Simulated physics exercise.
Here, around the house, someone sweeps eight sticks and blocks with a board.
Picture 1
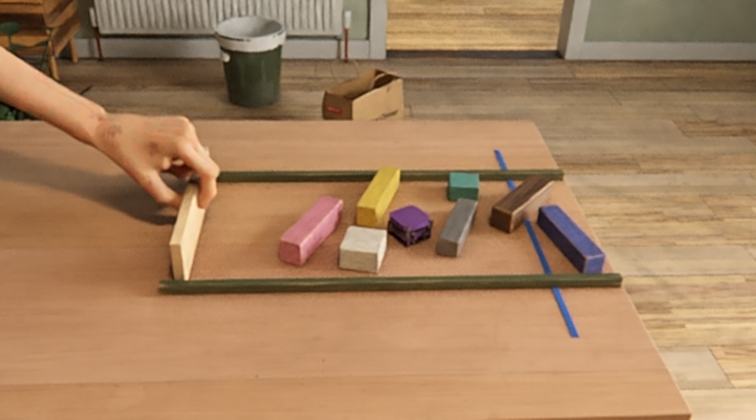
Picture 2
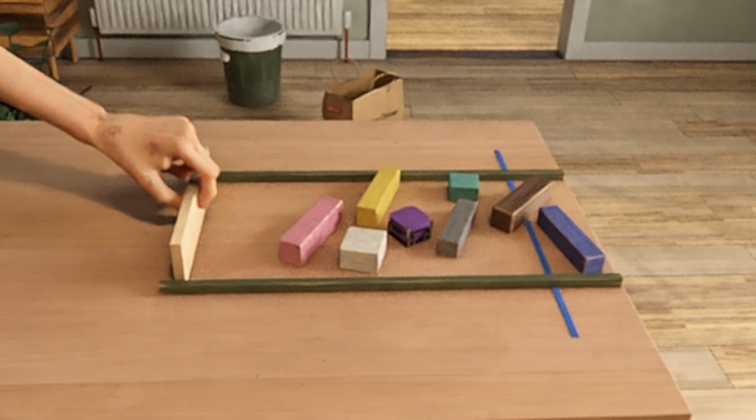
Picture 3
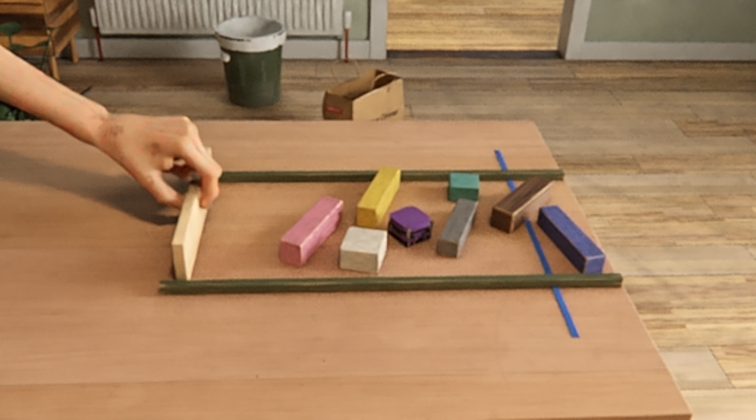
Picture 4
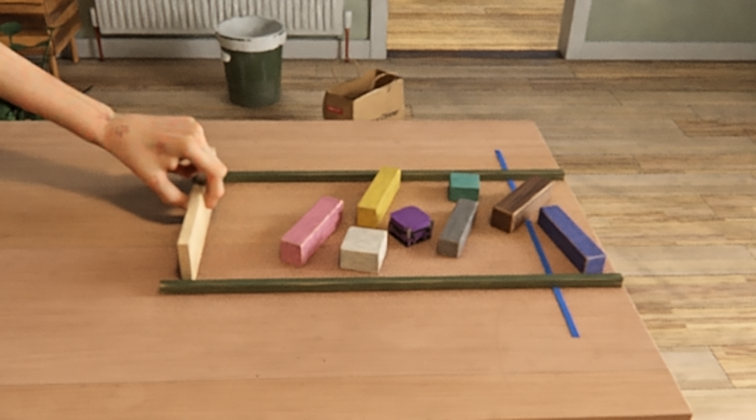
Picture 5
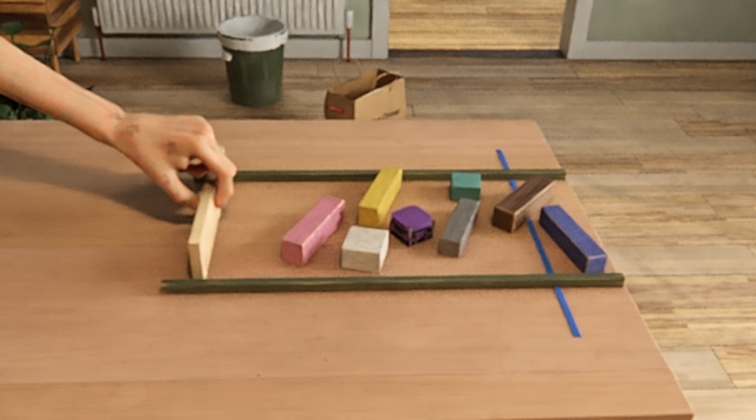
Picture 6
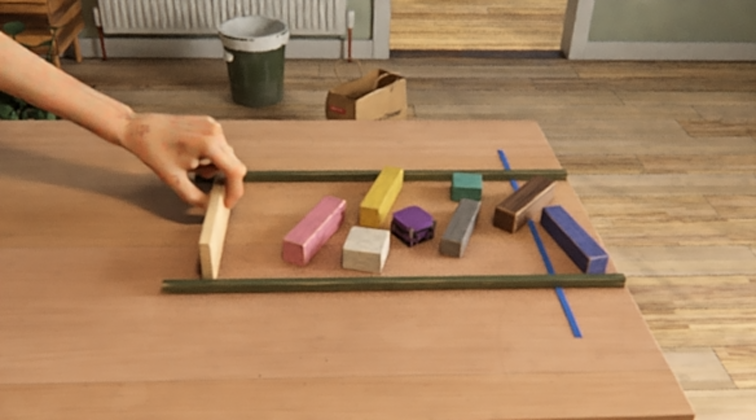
At the start, a hand holds a pale wooden board upright at the left end of two dark rails, with eight colourful sticks and blocks lying to its right. The board barely moves at first, then the hand slides it a short way right, without touching the pieces between the rails.
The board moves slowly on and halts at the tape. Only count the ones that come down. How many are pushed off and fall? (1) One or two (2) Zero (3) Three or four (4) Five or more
Option 3: Three or four.
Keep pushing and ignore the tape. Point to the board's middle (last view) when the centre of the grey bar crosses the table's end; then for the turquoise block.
Around (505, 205), then around (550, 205).
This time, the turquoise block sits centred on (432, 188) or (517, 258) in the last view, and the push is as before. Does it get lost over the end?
Stays put; goes off the edge.
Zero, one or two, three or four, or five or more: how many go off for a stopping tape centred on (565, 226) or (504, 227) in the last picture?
First tape: At least five; second tape: Either one or two.
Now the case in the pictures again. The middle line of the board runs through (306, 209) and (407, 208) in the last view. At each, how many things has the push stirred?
Tally: 1; 6.
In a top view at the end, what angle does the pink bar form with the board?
Around 0 degrees.
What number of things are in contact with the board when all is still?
At rest, 2 are in contact.
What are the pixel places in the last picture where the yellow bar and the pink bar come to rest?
(546, 193) and (549, 227), roughly.
Soon after, none off yet; blue bar at rest near (573, 239); brown stick at rest near (525, 203); turquoise block at rest near (467, 187).
After that, none off yet; blue bar moving near (584, 239); brown stick displaced a little near (547, 204); turquoise block displaced about its own width near (486, 187).
In the end, the number that fall off is three or four; gone, grey bar, brown stick and blue bar.
